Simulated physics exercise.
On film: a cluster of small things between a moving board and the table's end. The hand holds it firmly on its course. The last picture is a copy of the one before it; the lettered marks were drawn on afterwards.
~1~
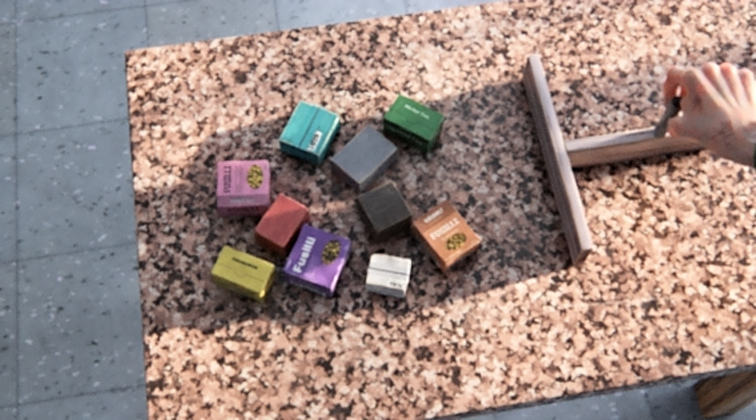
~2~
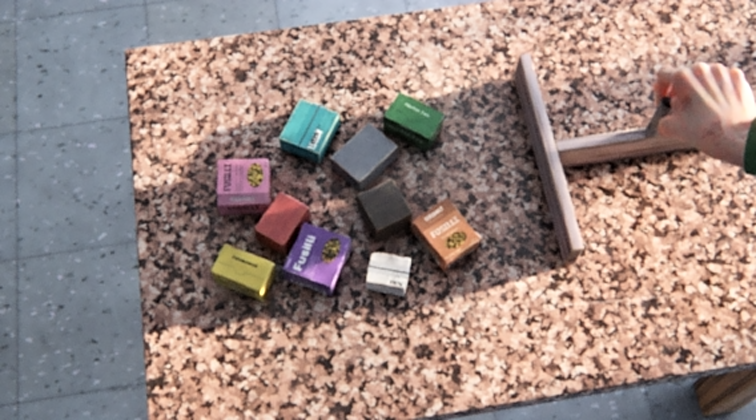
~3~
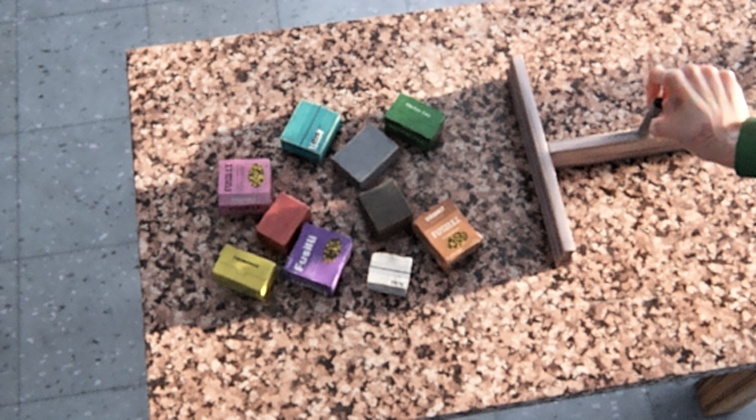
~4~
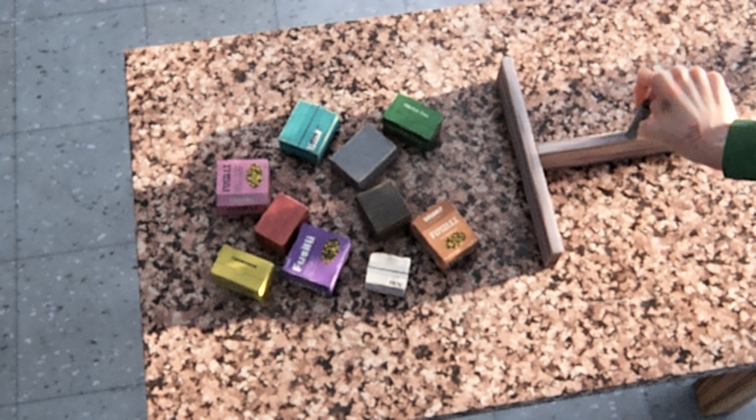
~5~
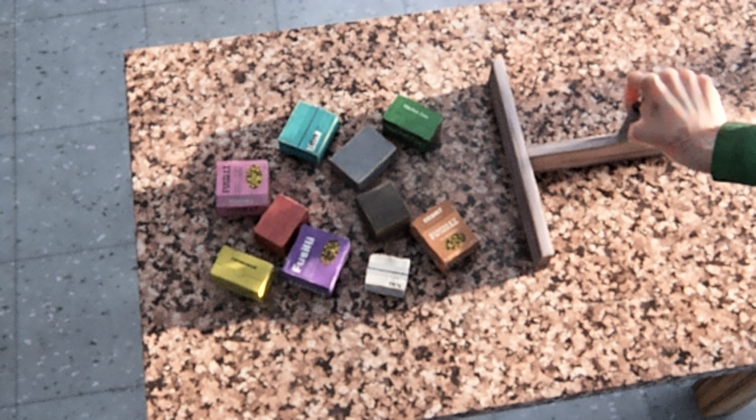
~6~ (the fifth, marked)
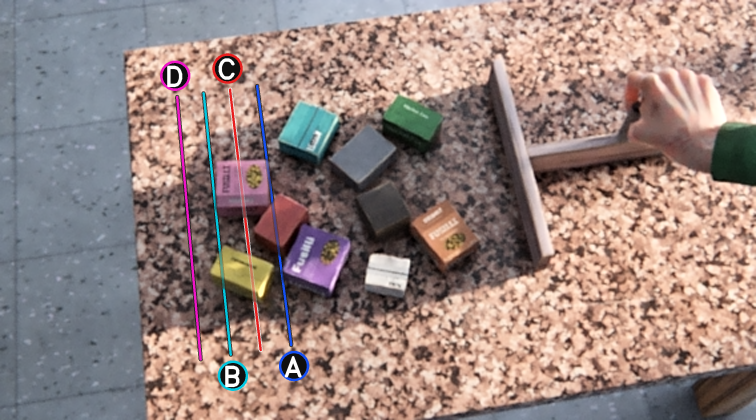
A hand slides a wooden board slowly left across the table toward a cluster of colourful, motionless boxes.
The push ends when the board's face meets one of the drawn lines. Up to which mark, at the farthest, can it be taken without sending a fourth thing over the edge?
Up to line B.
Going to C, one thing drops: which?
The yellow box goes over.
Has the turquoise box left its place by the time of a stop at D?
Yes.
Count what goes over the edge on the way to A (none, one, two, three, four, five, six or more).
In all, none.
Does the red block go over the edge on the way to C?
No.
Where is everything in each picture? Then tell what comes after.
The first picture shows black block (385, 212); green packet (413, 124); turquoise box (310, 133).
The second picture shows board (551, 147); pink packet (244, 187).
The third picture shows board (543, 148); grey block (366, 157).
The fourth picture shows board (531, 150); red block (282, 225).
The fifth picture shows board (522, 152); white box (387, 276); black block (384, 212); green packet (412, 124).
On the marked copy, A at (273, 207); B at (216, 216); C at (244, 211); D at (188, 220).
Following B. Soon after the start, board (412, 168); white box (360, 285); green packet (365, 122).
Later, board (303, 184); yellow box (177, 284); pink packet (198, 192).
In the end, board (216, 197); yellow box over the edge; pink packet over the edge; two fallen.
As for the rest, A is within the limit but short; C is within the limit but short; D drops five.
